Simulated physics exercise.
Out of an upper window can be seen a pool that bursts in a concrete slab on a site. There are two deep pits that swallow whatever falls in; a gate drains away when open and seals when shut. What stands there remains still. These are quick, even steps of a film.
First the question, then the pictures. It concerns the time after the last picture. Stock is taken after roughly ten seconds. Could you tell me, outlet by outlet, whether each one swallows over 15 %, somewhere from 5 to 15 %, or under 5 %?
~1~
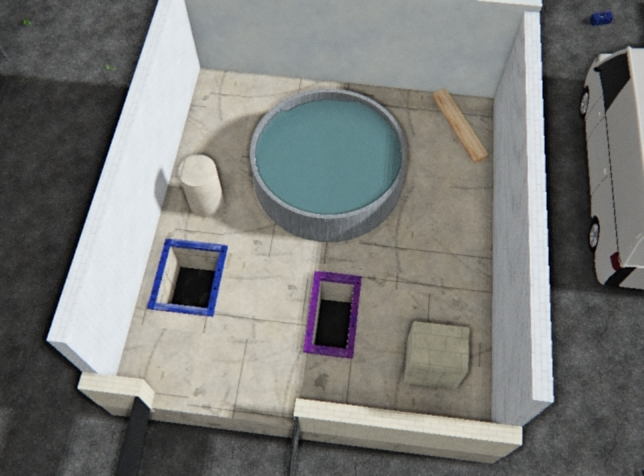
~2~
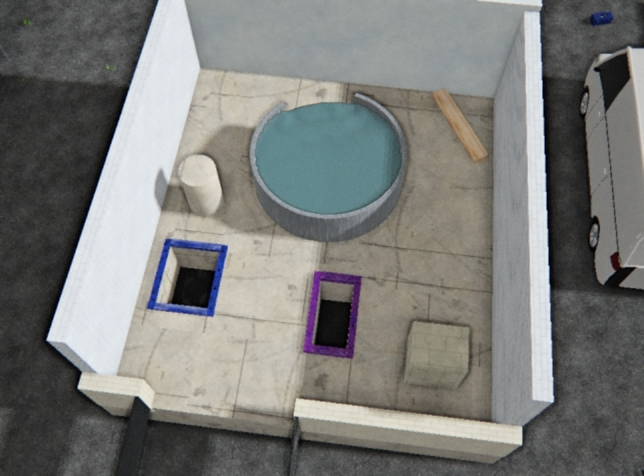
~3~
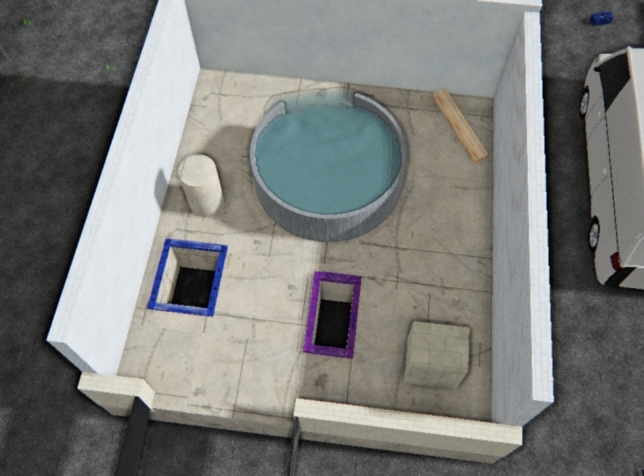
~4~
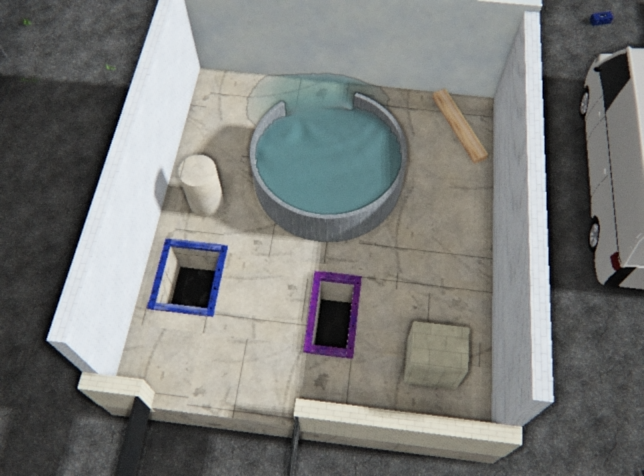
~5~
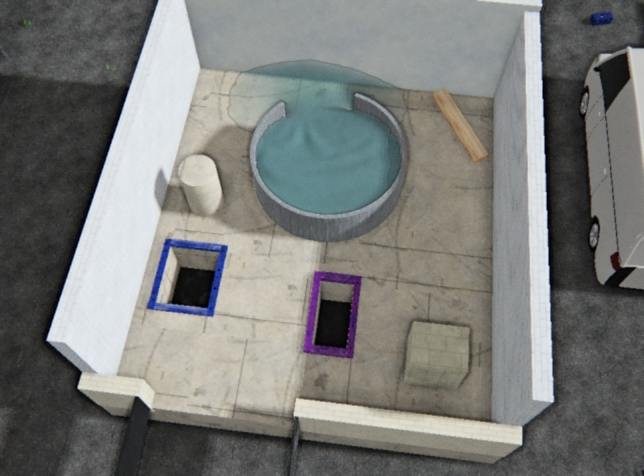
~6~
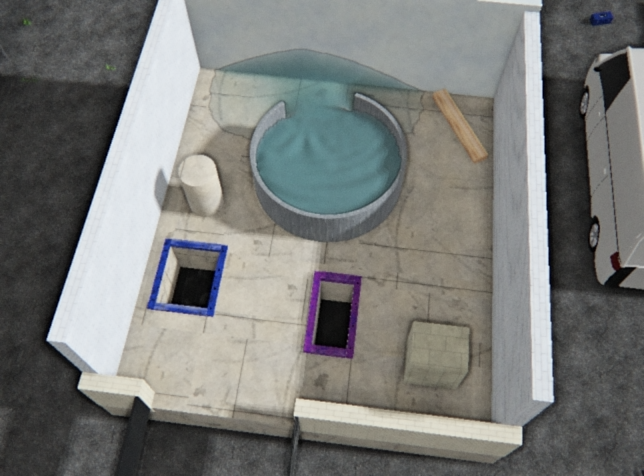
The gate ends up with a share within five to fifteen per cent, the purple pit ends up with a share that stays below five per cent, the blue pit ends up with a share within five to fifteen per cent.
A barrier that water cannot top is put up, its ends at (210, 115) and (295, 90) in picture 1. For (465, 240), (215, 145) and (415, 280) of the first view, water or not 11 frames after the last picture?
First spared, second submerged, third spared.
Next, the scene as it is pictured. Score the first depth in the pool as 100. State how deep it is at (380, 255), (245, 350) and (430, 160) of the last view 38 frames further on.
Around 6, 4 and 10 percent, in that order.
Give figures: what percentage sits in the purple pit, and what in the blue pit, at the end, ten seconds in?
Close to 0 in a hundred and 10 in a hundred, in that order.
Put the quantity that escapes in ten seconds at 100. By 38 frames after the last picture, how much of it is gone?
Roughly 45 percent.
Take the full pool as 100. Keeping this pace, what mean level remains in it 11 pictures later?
My reading is roughly 54 in a hundred.
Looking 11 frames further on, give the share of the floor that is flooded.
That's roughly 35 per cent.
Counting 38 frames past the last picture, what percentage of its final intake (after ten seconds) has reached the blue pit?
Near 65 per cent, give or take.
A moment on, water covers 20 % of the floor; the gate 0 %, the purple pit 0 %, the blue pit 0 %.
Next, water covers 35 % of the floor; the gate 0 %, the purple pit 0 %, the blue pit 0 %.
Then, water covers 65 % of the floor; the gate 0 %, the purple pit 0 %, the blue pit 2 %.
Later, water covers 95 % of the floor; the gate 3 %, the purple pit 0 %, the blue pit 6 %.
In the end, water covers 95 % of the floor; the gate 13 %, the purple pit 1 %, the blue pit 10 %.
